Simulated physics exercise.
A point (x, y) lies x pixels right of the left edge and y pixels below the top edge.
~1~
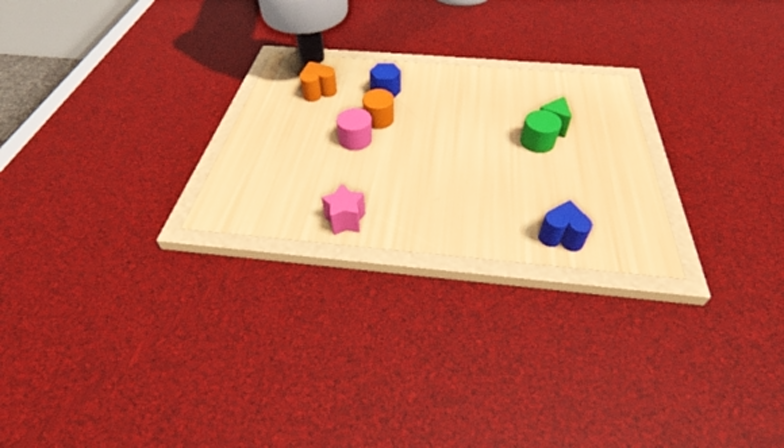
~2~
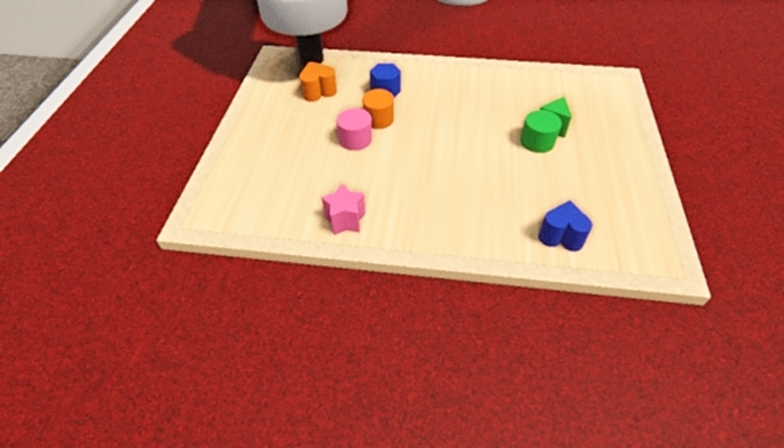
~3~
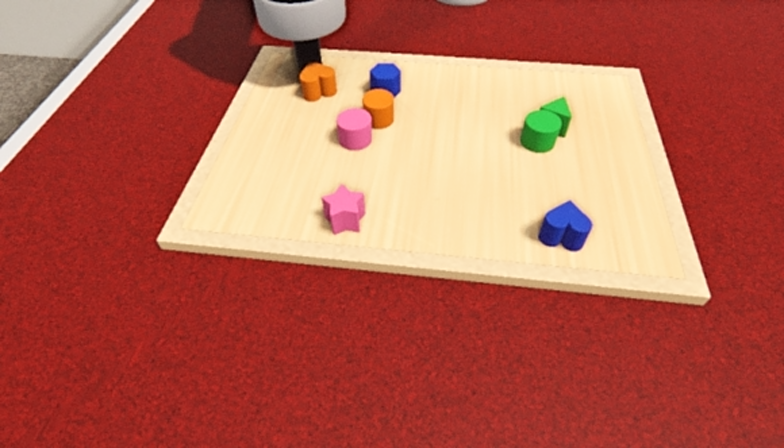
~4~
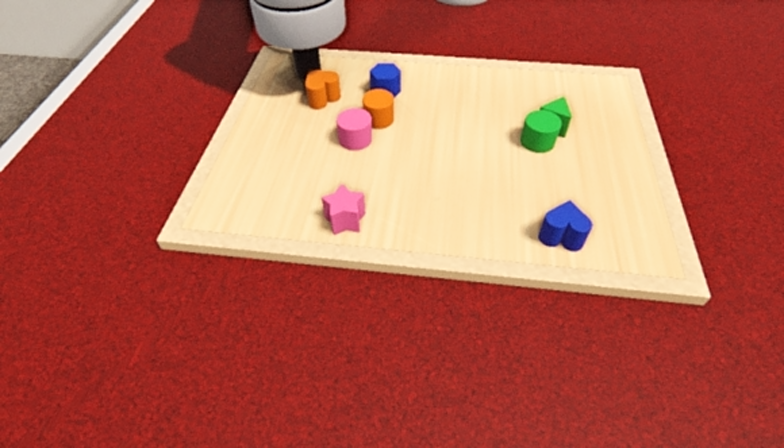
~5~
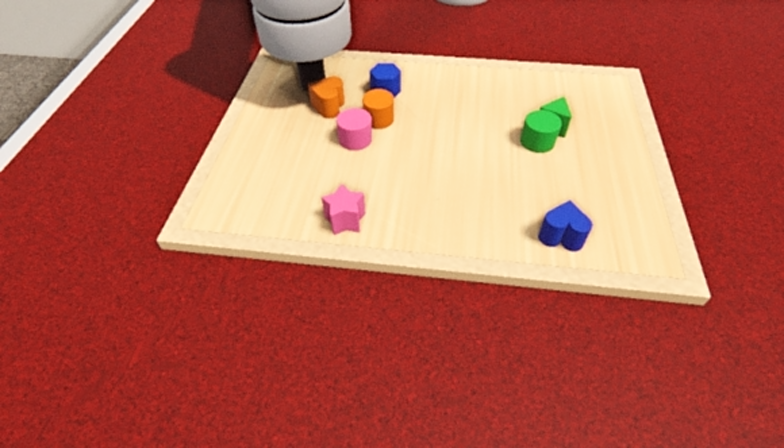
On a pale wooden board over a red surface, colored blocks sit in small groups, with a dark rod under a gray cylinder at the upper left. After barely moving, the rod shifts toward the viewer and pushes the orange heart block slightly forward and right, turning it, while the other blocks stay put.
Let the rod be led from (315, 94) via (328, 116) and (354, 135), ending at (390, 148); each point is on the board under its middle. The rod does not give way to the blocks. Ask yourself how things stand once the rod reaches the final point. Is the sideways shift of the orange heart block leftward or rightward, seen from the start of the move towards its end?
Side: Left.
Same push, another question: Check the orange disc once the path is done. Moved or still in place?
Here's my answer: The orange disc gets displaced.
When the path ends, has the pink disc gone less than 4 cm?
No, that is not how it ends up.
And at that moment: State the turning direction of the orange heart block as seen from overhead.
Rotates counter-clockwise.
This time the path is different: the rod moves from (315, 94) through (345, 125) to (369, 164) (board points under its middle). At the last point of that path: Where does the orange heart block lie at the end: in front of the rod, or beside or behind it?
Most likely the orange heart block slides off.
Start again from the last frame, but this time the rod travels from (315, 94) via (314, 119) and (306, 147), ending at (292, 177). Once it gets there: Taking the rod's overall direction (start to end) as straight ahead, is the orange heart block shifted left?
Yes.
The first path, step by step. One third of the way, rod (327, 107); orange heart block (350, 104), turned 45° anticlockwise; pink disc (361, 125).
Two thirds of the way, rod (353, 125); orange heart block (382, 117), turned 65° anticlockwise; pink disc (375, 139); orange disc (393, 98).
At the end, rod (390, 138); orange heart block (420, 122), turned 85° anticlockwise; pink disc (387, 149); orange disc (396, 97); blue six-sided block not moved.
